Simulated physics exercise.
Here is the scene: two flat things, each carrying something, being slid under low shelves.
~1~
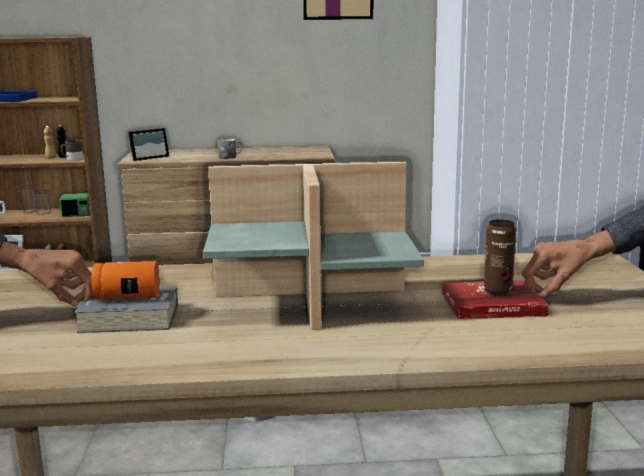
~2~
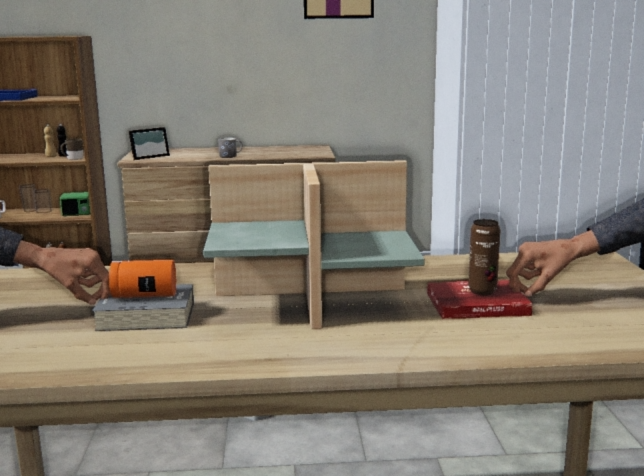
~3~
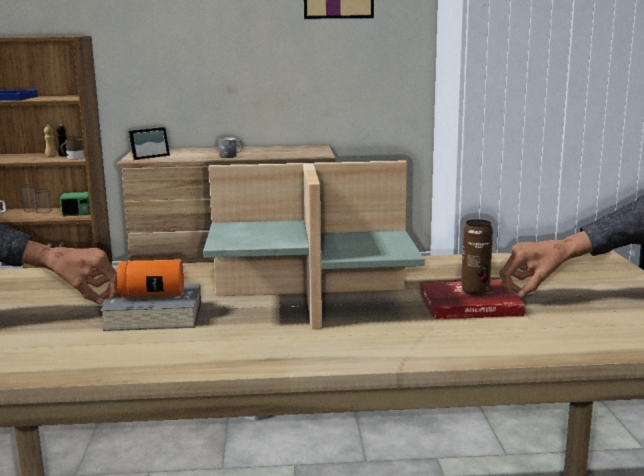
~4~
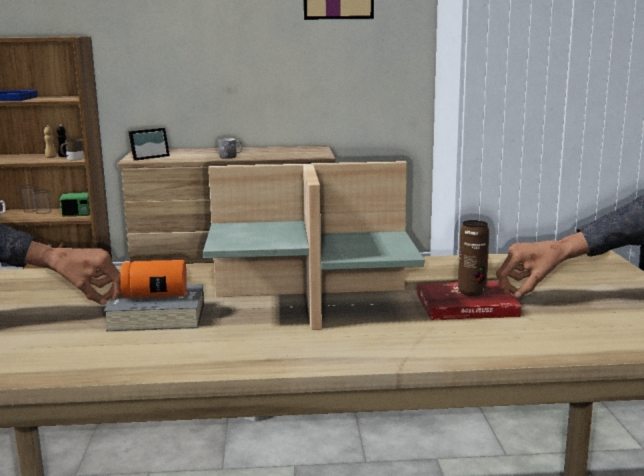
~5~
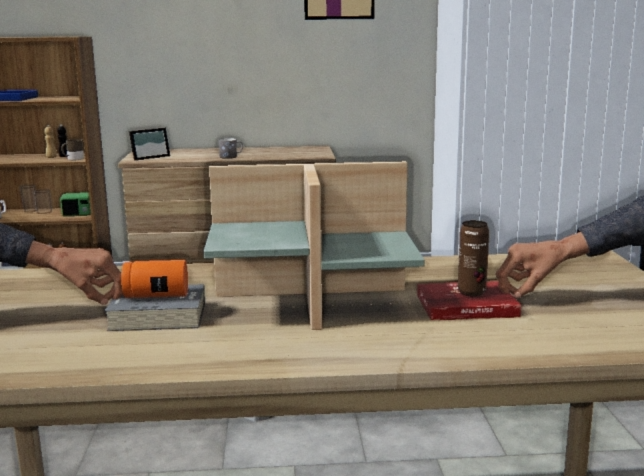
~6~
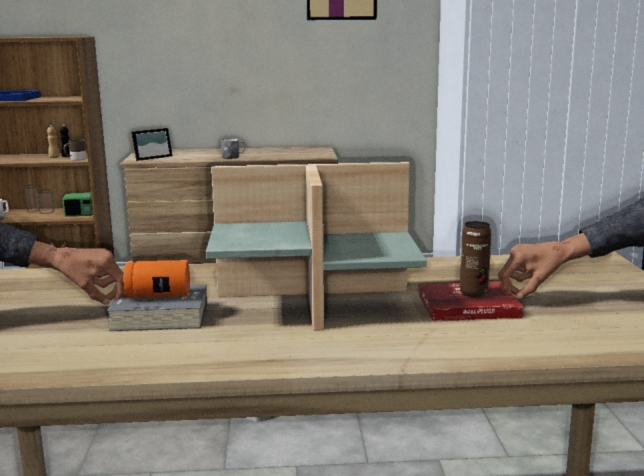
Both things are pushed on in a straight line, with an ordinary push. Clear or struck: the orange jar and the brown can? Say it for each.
Outcome: Orange jar: Through, brown can: Blocked.
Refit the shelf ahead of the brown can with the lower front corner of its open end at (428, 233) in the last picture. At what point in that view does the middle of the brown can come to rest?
Near (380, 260).
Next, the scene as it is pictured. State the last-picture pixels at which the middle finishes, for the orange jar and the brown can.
(255, 277) and (448, 287), approximately.
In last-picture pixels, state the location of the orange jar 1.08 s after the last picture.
Approximately at pixel (199, 278).
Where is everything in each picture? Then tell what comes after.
In the first frame, hands sliding the things forward; orange jar (126, 281); brown can (500, 258); shelf (312, 244).
In the second frame, hands sliding the things forward; brown can (484, 257); grey book (146, 307).
In the third frame, hands sliding the things forward; orange jar (151, 279); red box (470, 299).
In the fourth frame, hands sliding the things forward; brown can (473, 258); shelf (312, 243).
In the fifth frame, hands sliding the things forward; orange jar (156, 279); grey book (158, 307).
In the sixth frame, hands sliding the things forward; orange jar (158, 279); brown can (475, 259); red box (469, 301).
Then, 1.08 s after the last picture, orange jar riding along near (199, 279); brown can riding along near (431, 261).
Then, 1.52 s after the last picture, orange jar riding along near (222, 278); brown can tipped 40° from how it was near (432, 260).
Then, 1.68 s after the last picture, orange jar riding along near (230, 278); brown can on its side near (447, 280).
At rest, the orange jar rides in untouched, near (255, 277); the brown can gets scraped off its spot, near (448, 288).
